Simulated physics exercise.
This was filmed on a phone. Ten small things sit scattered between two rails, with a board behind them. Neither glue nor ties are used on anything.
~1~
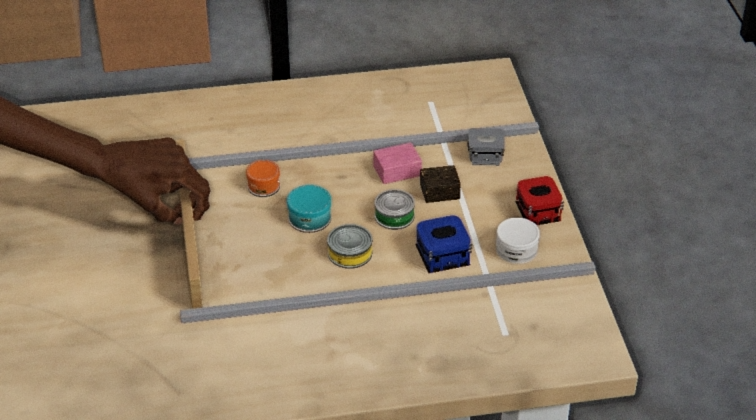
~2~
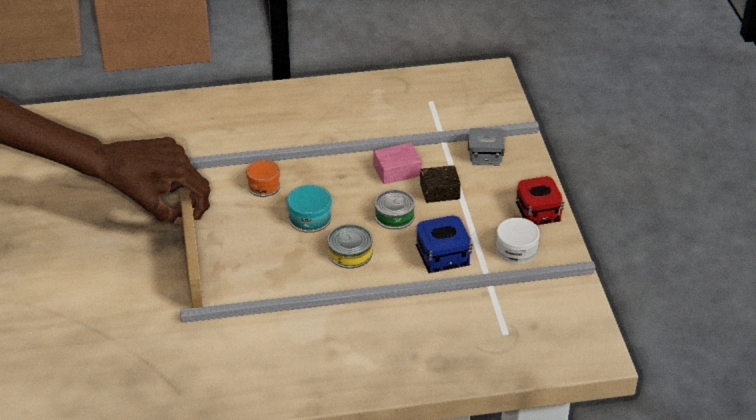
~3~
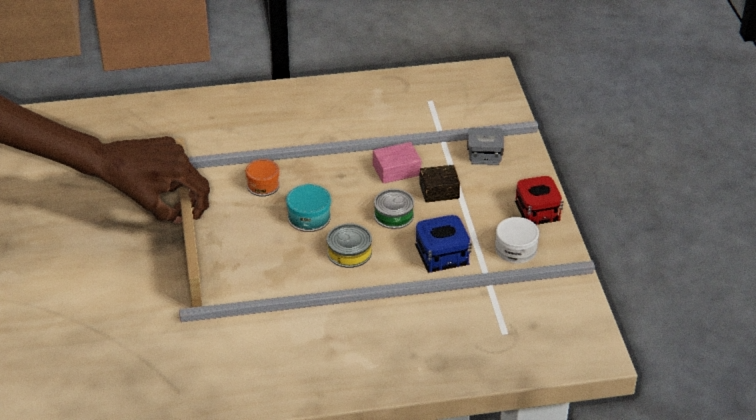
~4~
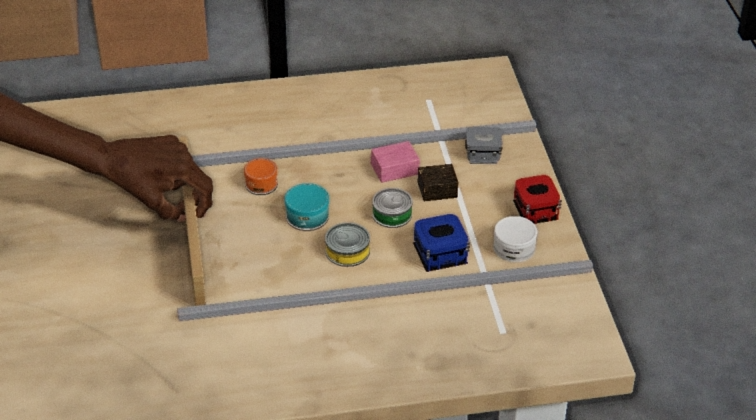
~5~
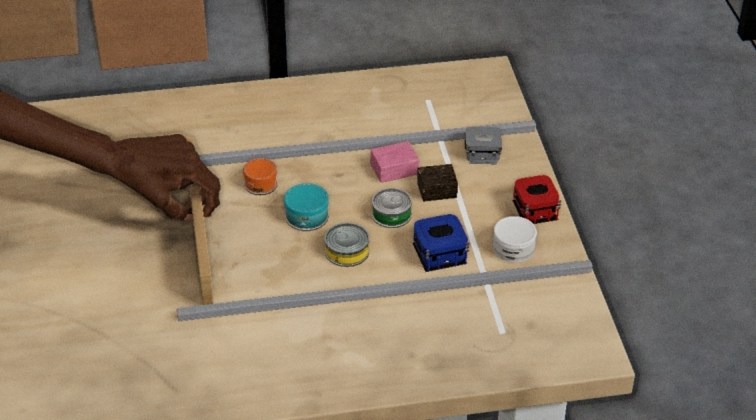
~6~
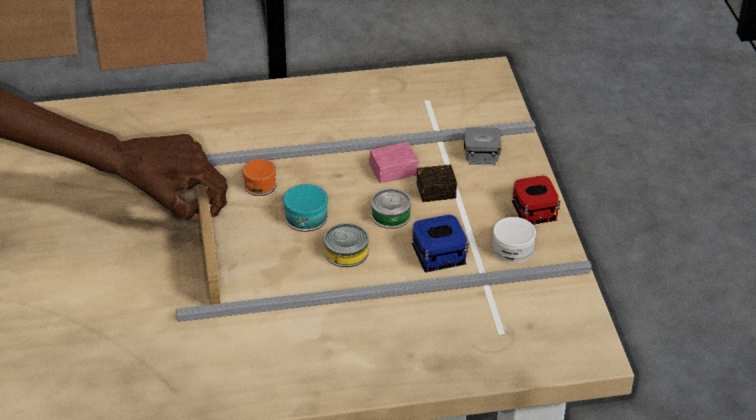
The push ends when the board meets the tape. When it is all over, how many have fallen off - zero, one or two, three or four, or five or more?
I expect every piece to stay on the table.
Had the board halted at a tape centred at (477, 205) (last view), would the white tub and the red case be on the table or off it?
White tub - safe; red case - gone.
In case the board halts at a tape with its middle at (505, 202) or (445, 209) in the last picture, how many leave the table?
Per try: 3; 0.
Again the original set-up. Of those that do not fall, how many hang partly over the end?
Count: 3.
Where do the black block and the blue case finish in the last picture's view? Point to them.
First (501, 171), then (523, 243).
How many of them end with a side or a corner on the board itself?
Contact count: 3.
Soon after, none off yet; red case at rest near (535, 201); grey case at rest near (482, 146); white tub at rest near (514, 240).
Then, none off yet; red case at rest near (535, 201); grey case moved a little near (498, 141); white tub moved about its own width near (544, 248).
At rest, the number that fall off is zero.
